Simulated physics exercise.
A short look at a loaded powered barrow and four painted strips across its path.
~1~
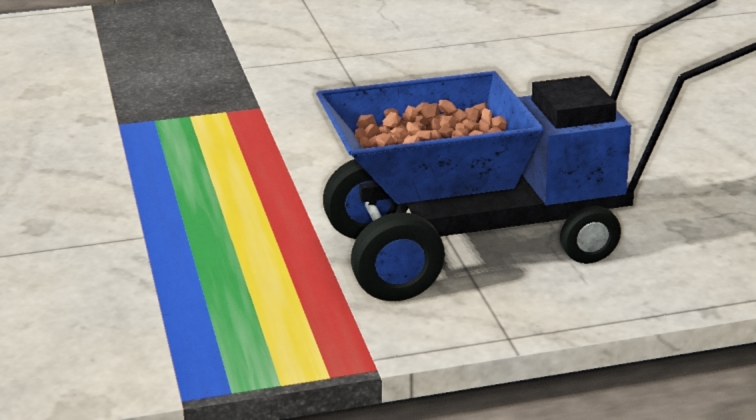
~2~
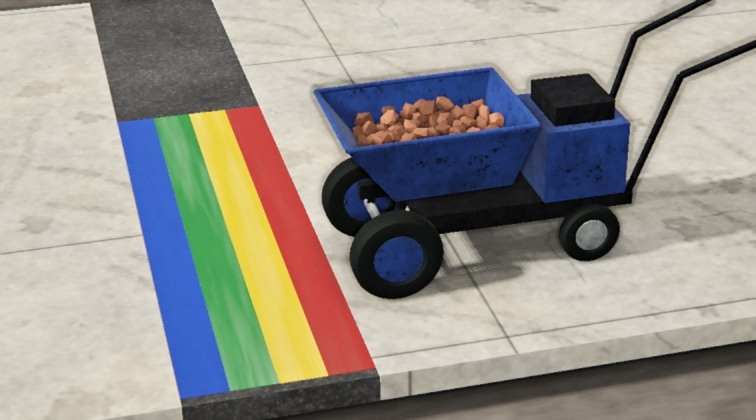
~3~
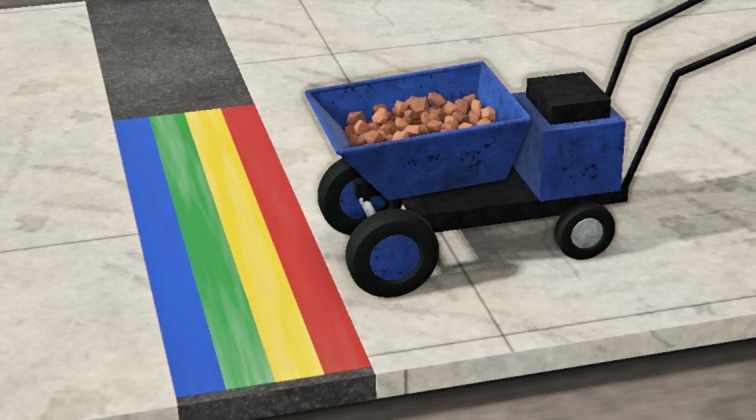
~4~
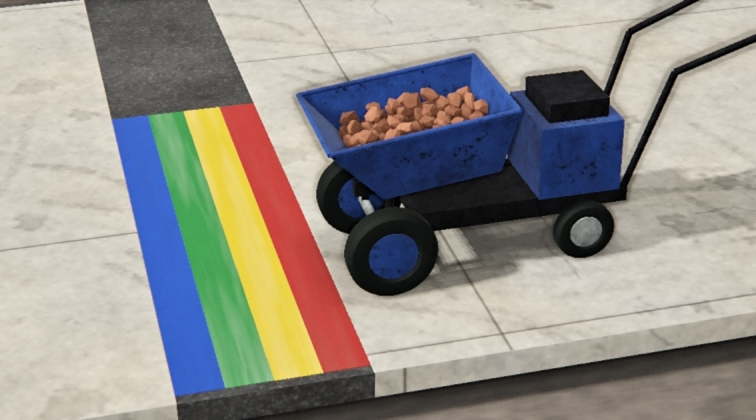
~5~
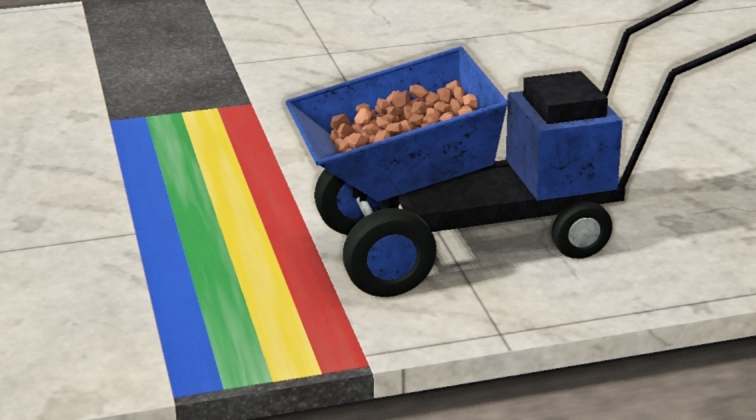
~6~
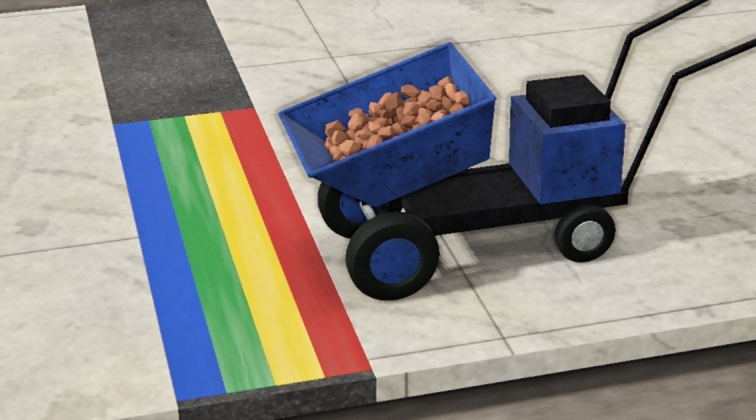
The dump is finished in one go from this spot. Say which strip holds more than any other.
Most lies over the green band.
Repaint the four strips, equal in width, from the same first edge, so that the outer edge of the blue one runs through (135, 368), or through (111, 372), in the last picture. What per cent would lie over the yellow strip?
Near 20 % and 30 %.
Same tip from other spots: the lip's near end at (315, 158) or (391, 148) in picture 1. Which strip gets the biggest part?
The first try: The strip in blue. The second: The yellow strip.
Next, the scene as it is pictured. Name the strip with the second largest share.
It is that blue strip.
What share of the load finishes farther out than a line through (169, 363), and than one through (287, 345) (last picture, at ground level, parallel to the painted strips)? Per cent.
About 10 and 70 per cent.
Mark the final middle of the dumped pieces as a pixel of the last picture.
Near (209, 281).
Soon after the last picture, skip tipped steeply; all in the skip.
A little later, skip tipped right over; nearly all in the skip; a small part over the green strip; a stray few over the blue strip.
Later still, skip tipped right over; about a third in the skip; a small part over the yellow strip; about a third over the green strip; about a quarter over the blue strip; a small part off the paint.
At rest, skip tipped right over; about a third in the skip; a stray few over the red strip; a small part over the yellow strip; about a third over the green strip; about a quarter over the blue strip; a small part off the paint.
